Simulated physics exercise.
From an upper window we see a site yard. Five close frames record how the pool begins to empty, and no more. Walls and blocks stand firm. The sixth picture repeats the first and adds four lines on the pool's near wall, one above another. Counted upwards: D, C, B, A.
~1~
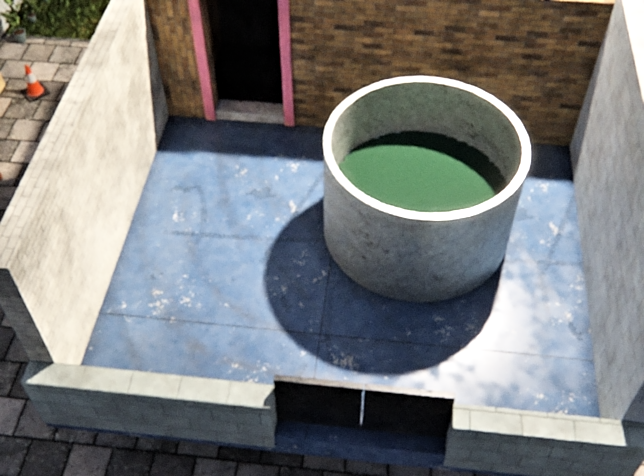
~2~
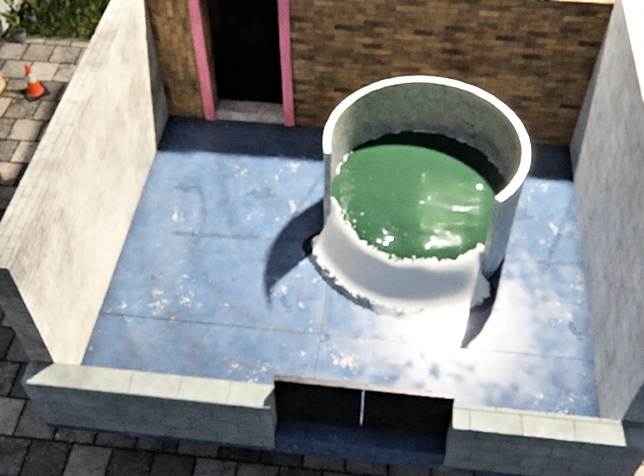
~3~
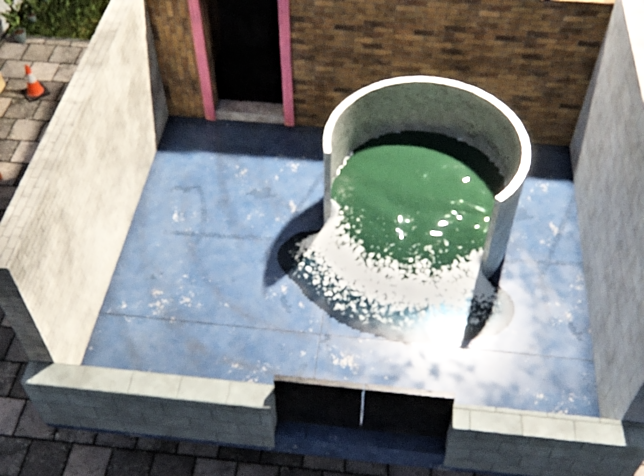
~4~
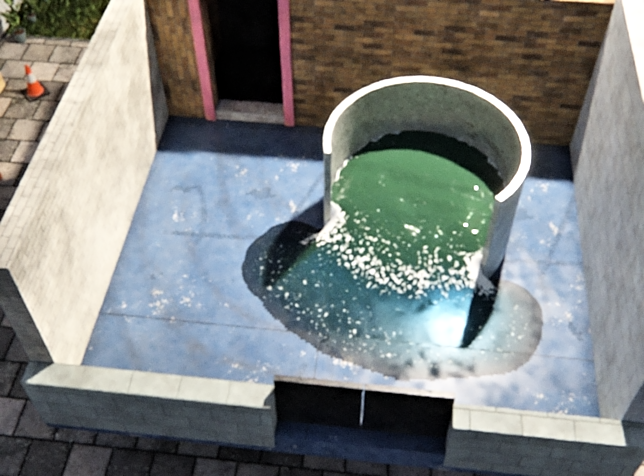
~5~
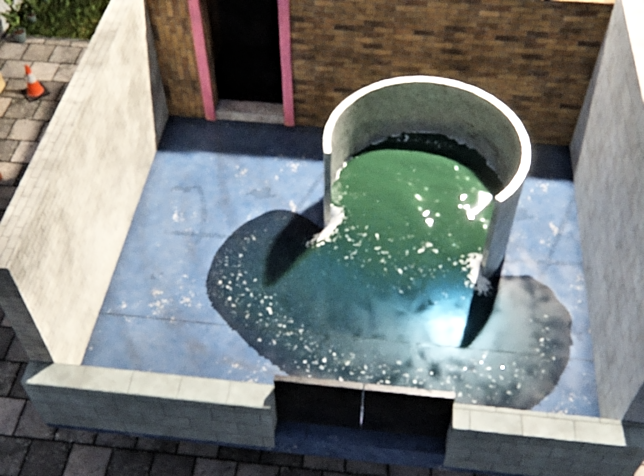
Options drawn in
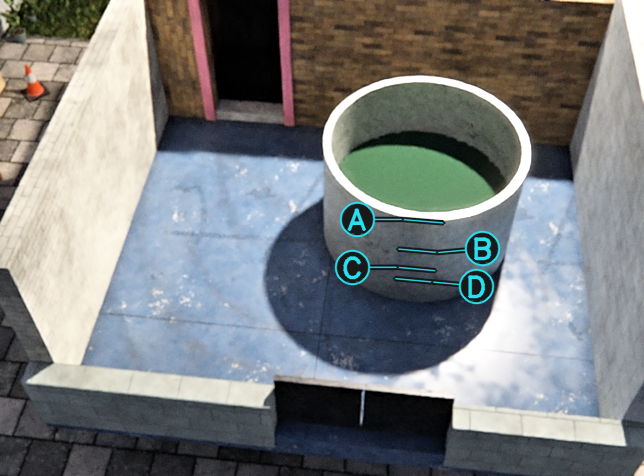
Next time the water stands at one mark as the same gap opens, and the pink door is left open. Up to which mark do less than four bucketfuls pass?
The limit is C.
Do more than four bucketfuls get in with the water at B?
Yes, that goes wrong.
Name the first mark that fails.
It is B.
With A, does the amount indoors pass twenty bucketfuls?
Yes.
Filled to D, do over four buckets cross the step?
No.
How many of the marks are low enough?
Two.
In cyan, A at (422, 221); B at (418, 250); C at (415, 268); D at (414, 280); from the bottom up D, C, B, A.
If A is chosen, dozens of bucketfuls pour in.
If B is chosen, about 11 bucketfuls get in.
If C is chosen, a bucket or two gets in.
If D is chosen, nothing gets over.
